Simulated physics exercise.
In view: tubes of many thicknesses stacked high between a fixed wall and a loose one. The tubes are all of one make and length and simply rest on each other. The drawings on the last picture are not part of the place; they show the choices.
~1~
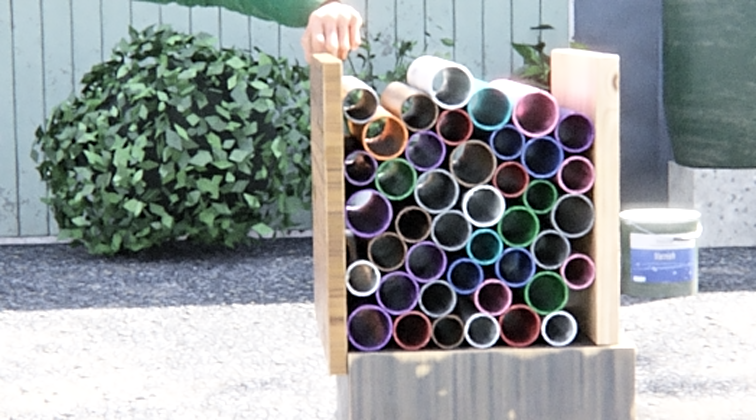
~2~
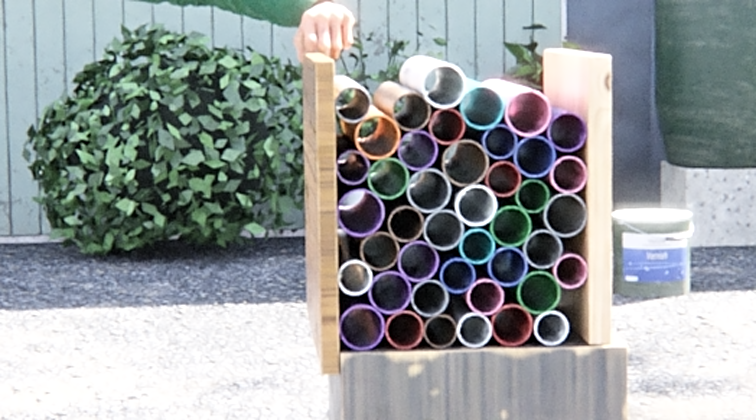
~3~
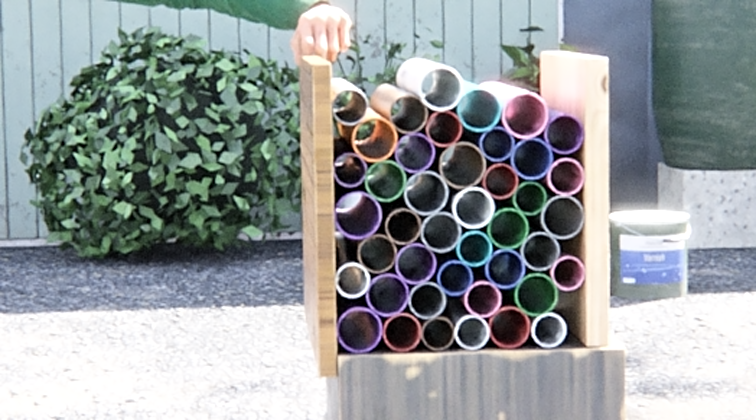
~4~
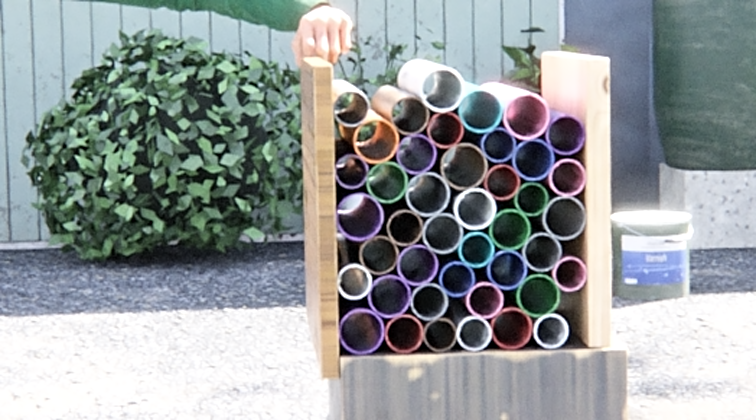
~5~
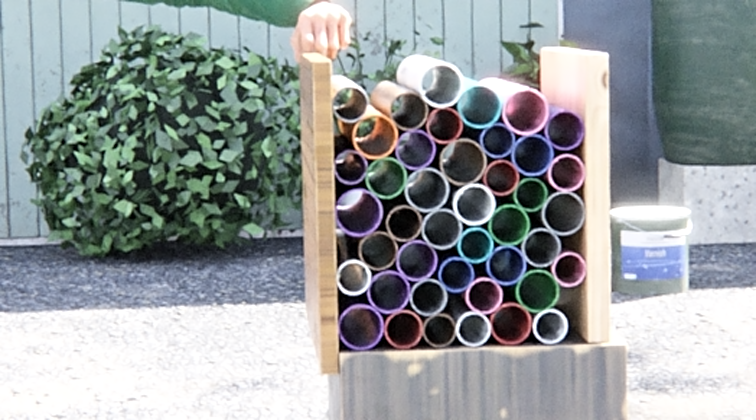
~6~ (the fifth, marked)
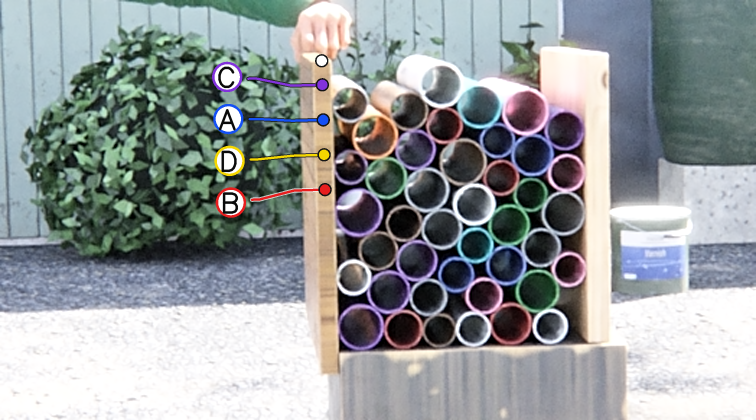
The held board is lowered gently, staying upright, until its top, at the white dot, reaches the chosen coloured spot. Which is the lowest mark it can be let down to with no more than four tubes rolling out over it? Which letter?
Lower it to B and no more.
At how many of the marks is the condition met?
Four of them.
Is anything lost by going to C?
No.
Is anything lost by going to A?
At A: No.
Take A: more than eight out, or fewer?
Fewer than eight.
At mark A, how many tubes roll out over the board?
With A, none.
On the marked copy, A at (323, 120); B at (325, 190); C at (322, 84); D at (324, 155); the white dot at (321, 61).
Following B. Soon after the start, top of the board (333, 120).
Later, top of the board (334, 188).
In the end, top of the board (334, 189), one out over the board.
As for the rest, A none out over the board; C none out over the board; D none out over the board.
